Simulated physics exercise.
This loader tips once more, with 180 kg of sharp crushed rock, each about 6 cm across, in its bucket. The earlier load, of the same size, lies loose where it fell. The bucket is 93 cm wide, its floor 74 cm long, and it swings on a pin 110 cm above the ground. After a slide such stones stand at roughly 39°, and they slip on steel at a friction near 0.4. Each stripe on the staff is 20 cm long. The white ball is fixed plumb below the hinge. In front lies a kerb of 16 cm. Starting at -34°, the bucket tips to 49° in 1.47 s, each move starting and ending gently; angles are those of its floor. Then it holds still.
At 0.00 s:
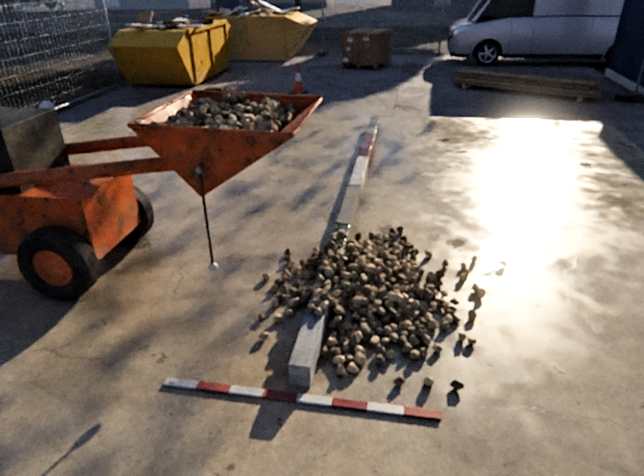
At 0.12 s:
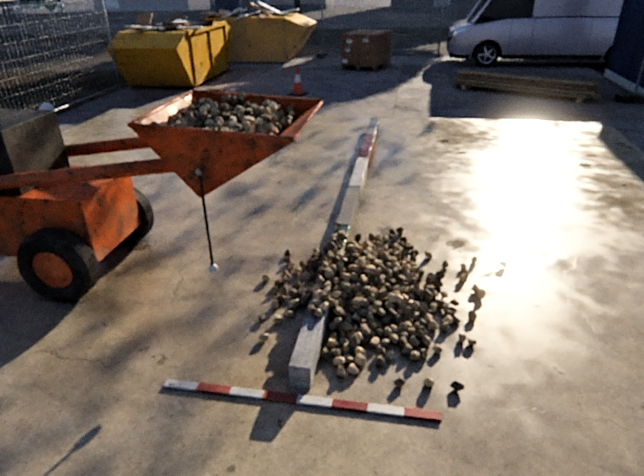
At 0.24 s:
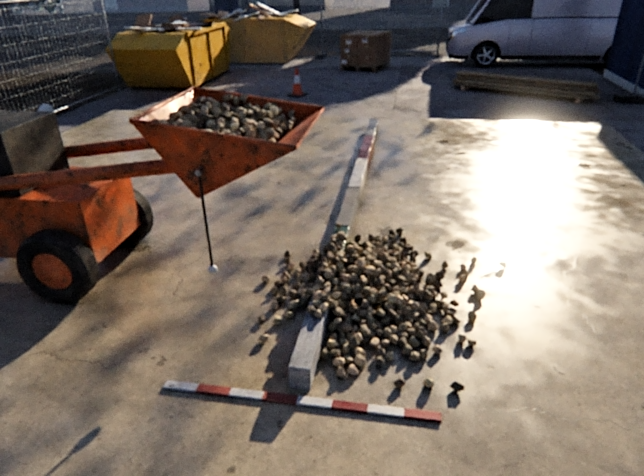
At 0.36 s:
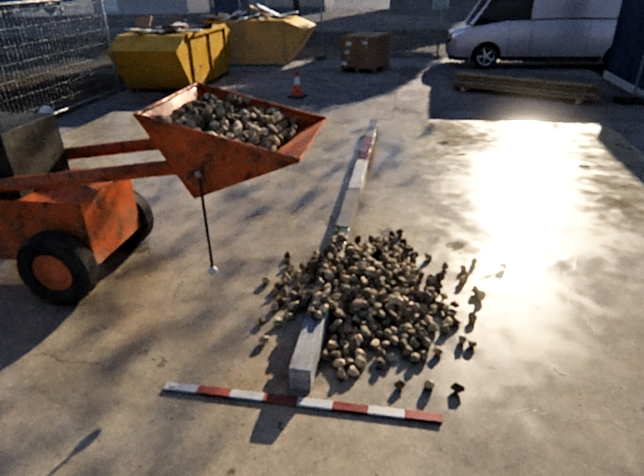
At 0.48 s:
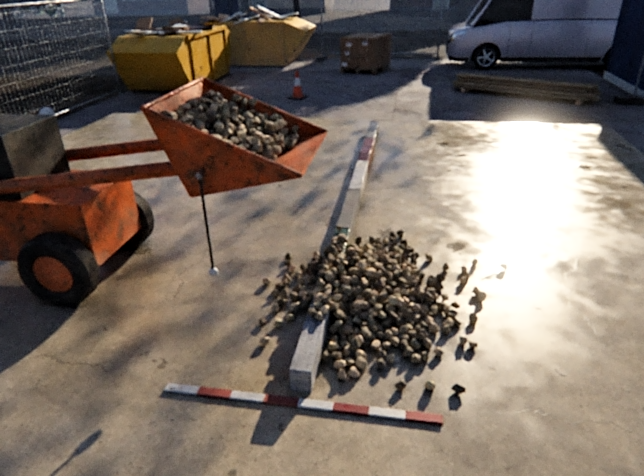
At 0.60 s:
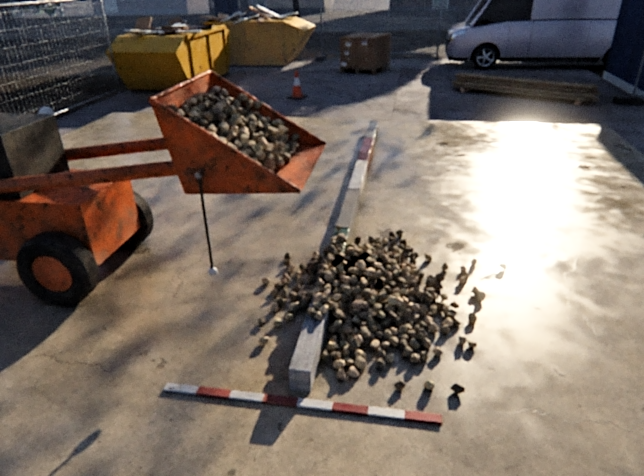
An orange bucket heaped with grey-brown stones, on the arm of a small wheeled loader at left, tilts slowly, then faster, its back rising and its front lip dipping rightward while the stones shift slightly inside. The fixed camera looks down on a sunlit concrete yard with yellow skips and a white van behind. A loose stone pile lies across a pale kerb, beyond a red-and-white staff, unmoving.
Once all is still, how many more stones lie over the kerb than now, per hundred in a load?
About 15 per cent.
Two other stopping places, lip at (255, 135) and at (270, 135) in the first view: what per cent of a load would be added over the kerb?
First some 0, then 0 per cent.
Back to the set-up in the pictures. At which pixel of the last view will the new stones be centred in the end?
Around (303, 277).
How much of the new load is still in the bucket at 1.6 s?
About 20 per cent.
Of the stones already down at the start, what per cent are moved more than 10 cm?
Roughly 5 per cent of them.
After 1.1 s the floor is at 36°; in per cent of one load, 98 in the bucket, 18 on this side of the kerb, 84 over the kerb; the foremost stones are at (476, 288).
After 1.6 s the floor is at 49°; in per cent of one load, 19 in the bucket, 96 on this side of the kerb, 85 over the kerb; the foremost stones are at (476, 288).
After 1.9 s the floor is at 49°; in per cent of one load, 0 in the bucket, 102 on this side of the kerb, 98 over the kerb; the foremost stones are at (476, 288).
After 4.3 s the floor is at 49°; in per cent of one load, 0 in the bucket, 101 on this side of the kerb, 99 over the kerb; the foremost stones are at (476, 288). Net gain over the kerb, 15.
